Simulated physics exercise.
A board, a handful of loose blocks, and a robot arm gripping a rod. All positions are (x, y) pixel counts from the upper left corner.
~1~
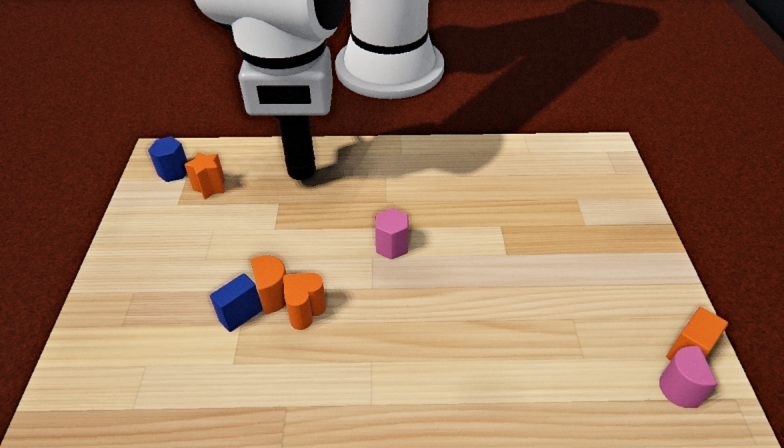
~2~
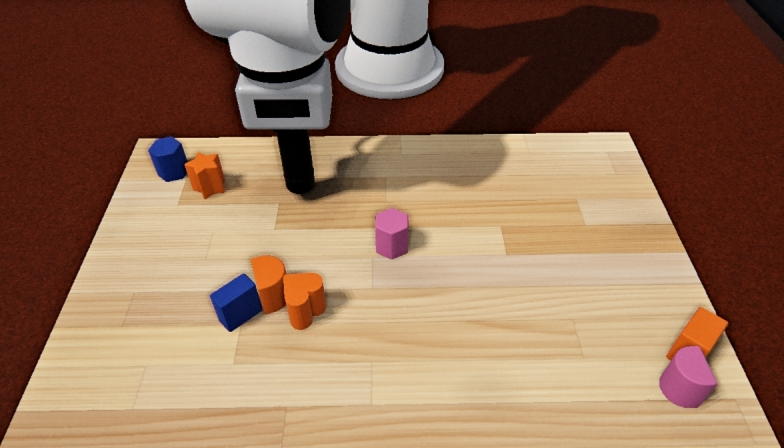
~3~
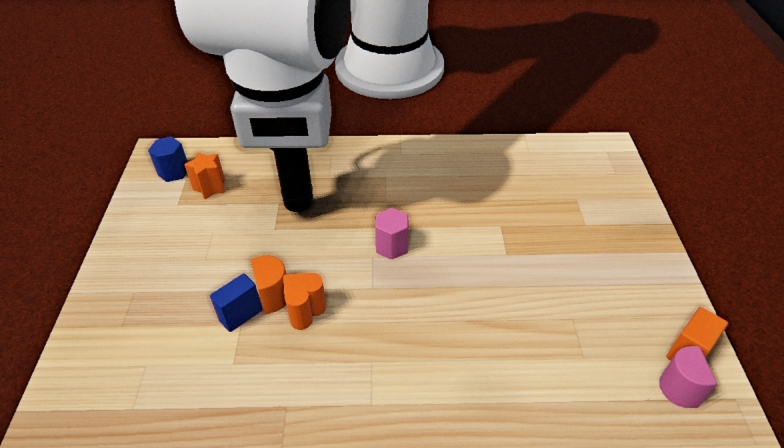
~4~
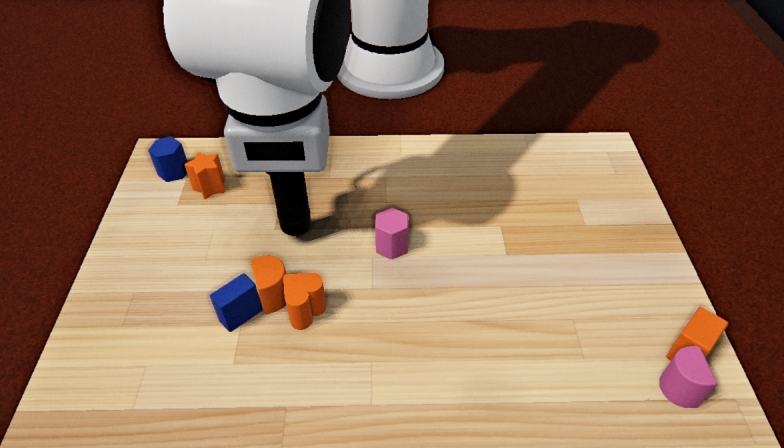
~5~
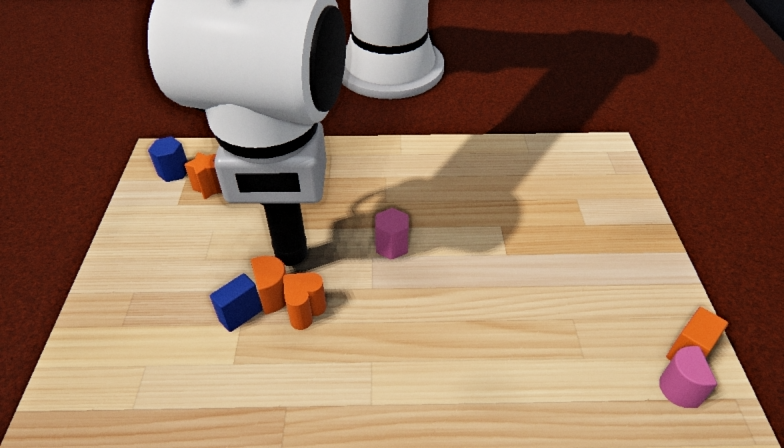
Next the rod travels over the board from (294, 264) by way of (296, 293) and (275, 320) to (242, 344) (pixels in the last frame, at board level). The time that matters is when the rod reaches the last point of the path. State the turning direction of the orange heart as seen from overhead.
Viewed from above: Anti-clockwise.
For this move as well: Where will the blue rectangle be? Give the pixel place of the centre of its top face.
Roughly at (169, 311).
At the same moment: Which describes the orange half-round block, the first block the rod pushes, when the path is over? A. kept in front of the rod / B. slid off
That would be A.
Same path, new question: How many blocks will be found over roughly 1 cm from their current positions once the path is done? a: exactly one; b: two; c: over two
Letter c.
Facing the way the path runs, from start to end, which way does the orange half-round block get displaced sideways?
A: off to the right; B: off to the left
My answer is option A.
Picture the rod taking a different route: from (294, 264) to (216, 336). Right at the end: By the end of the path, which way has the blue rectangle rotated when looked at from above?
In a top view, it turns clockwise.
The first path, step by step. One third of the way, rod at (294, 284); blue rectangle at (225, 295), turned 30° clockwise; orange half-round block at (261, 288); orange heart at (303, 293), turned 15° anticlockwise.
Two thirds of the way, rod at (272, 312); blue rectangle at (197, 306), turned 60° clockwise; orange half-round block at (232, 312), turned 35° clockwise; orange heart at (304, 305), turned 45° anticlockwise.
At the end, rod at (239, 335); blue rectangle at (169, 311), turned 85° clockwise; orange half-round block at (193, 329), turned 60° clockwise; orange heart at (304, 305), turned 45° anticlockwise.
